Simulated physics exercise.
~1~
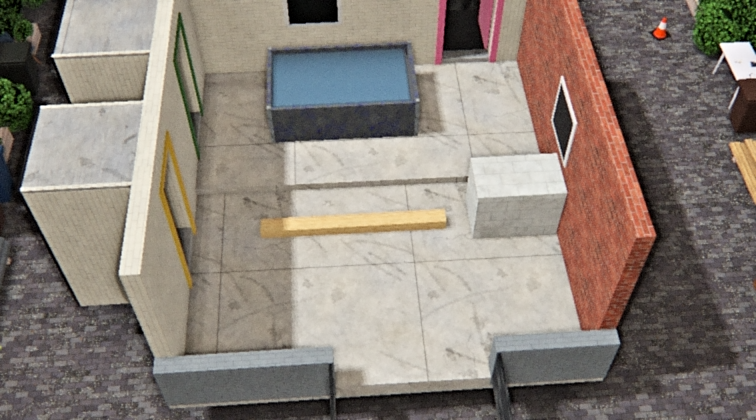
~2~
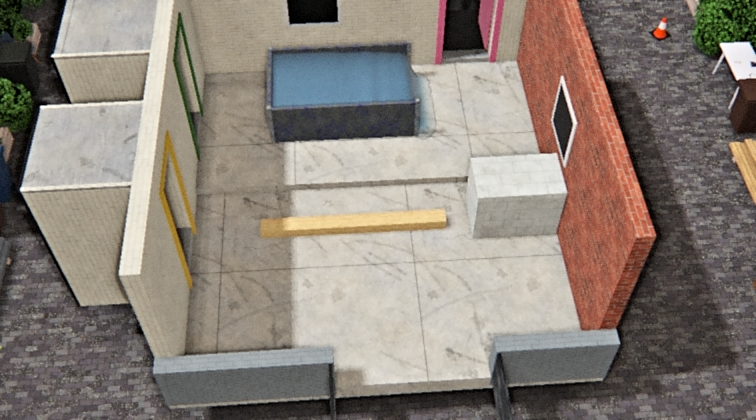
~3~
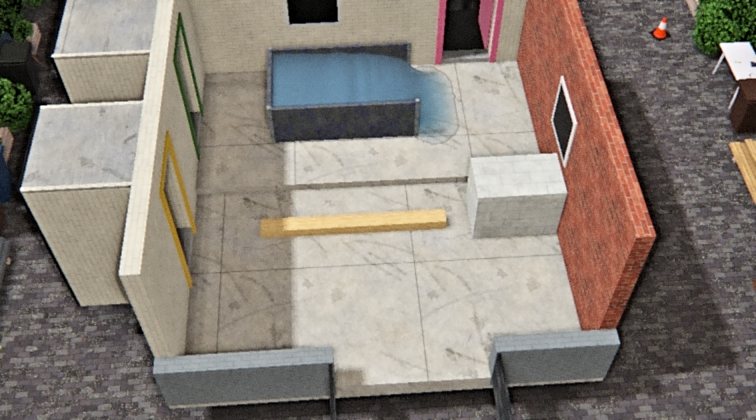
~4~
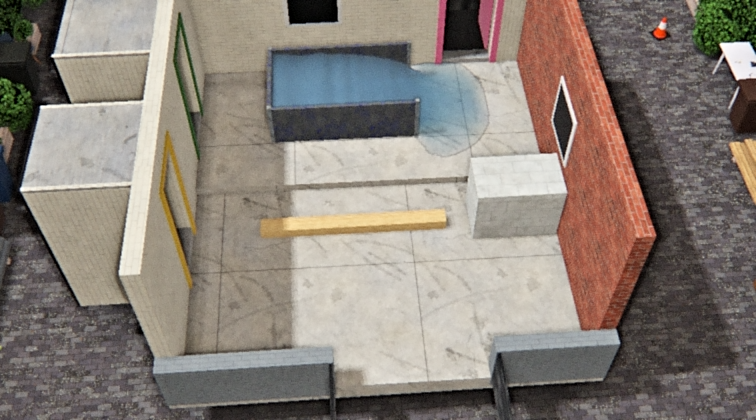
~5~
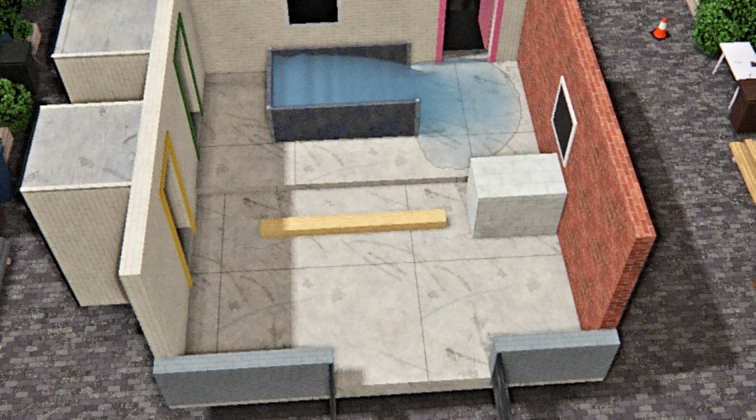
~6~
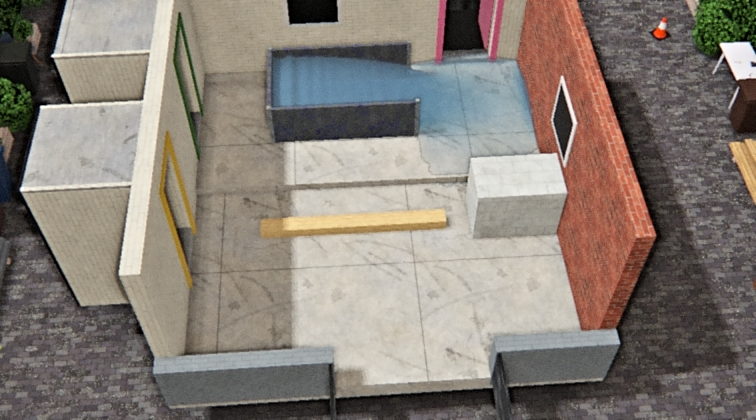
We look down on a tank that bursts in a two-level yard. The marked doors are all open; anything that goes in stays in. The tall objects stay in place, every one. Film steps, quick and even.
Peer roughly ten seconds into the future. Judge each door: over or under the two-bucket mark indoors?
My call: Pink door, over; yellow door, under; green door, under.
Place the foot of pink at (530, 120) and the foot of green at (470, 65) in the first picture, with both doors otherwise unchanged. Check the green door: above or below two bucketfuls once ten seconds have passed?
The green door overflows.
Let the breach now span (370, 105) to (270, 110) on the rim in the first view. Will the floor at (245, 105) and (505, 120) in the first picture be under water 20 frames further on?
The first spot is spared, the second spared.
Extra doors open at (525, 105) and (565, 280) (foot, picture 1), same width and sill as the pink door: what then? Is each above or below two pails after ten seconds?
Exceeds it; stays within it.
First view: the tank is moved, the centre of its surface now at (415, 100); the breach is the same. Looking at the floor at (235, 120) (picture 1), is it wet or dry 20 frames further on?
At that place: Under water.
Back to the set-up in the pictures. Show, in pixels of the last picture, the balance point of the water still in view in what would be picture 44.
The centre of mass sits at about (387, 168).
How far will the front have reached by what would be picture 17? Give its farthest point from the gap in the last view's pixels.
I'd put it around (583, 345).
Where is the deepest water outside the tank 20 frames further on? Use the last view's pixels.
Near (535, 193).
A moment on, water covers 20 % of the floor; the pink door under two buckets in, the yellow door not reached, the green door not reached.
Next, water covers 25 % of the floor; the pink door far over two buckets in, the yellow door not reached, the green door not reached.
Then, water covers 40 % of the floor; the pink door far over two buckets in, the yellow door not reached, the green door not reached.
Later, water covers 75 % of the floor; the pink door far over two buckets in, the yellow door wet at the sill, nothing in, the green door wet at the sill, nothing in.
In the end, water covers 90 % of the floor; the pink door far over two buckets in, the yellow door wet at the sill, nothing in, the green door wet at the sill, nothing in.
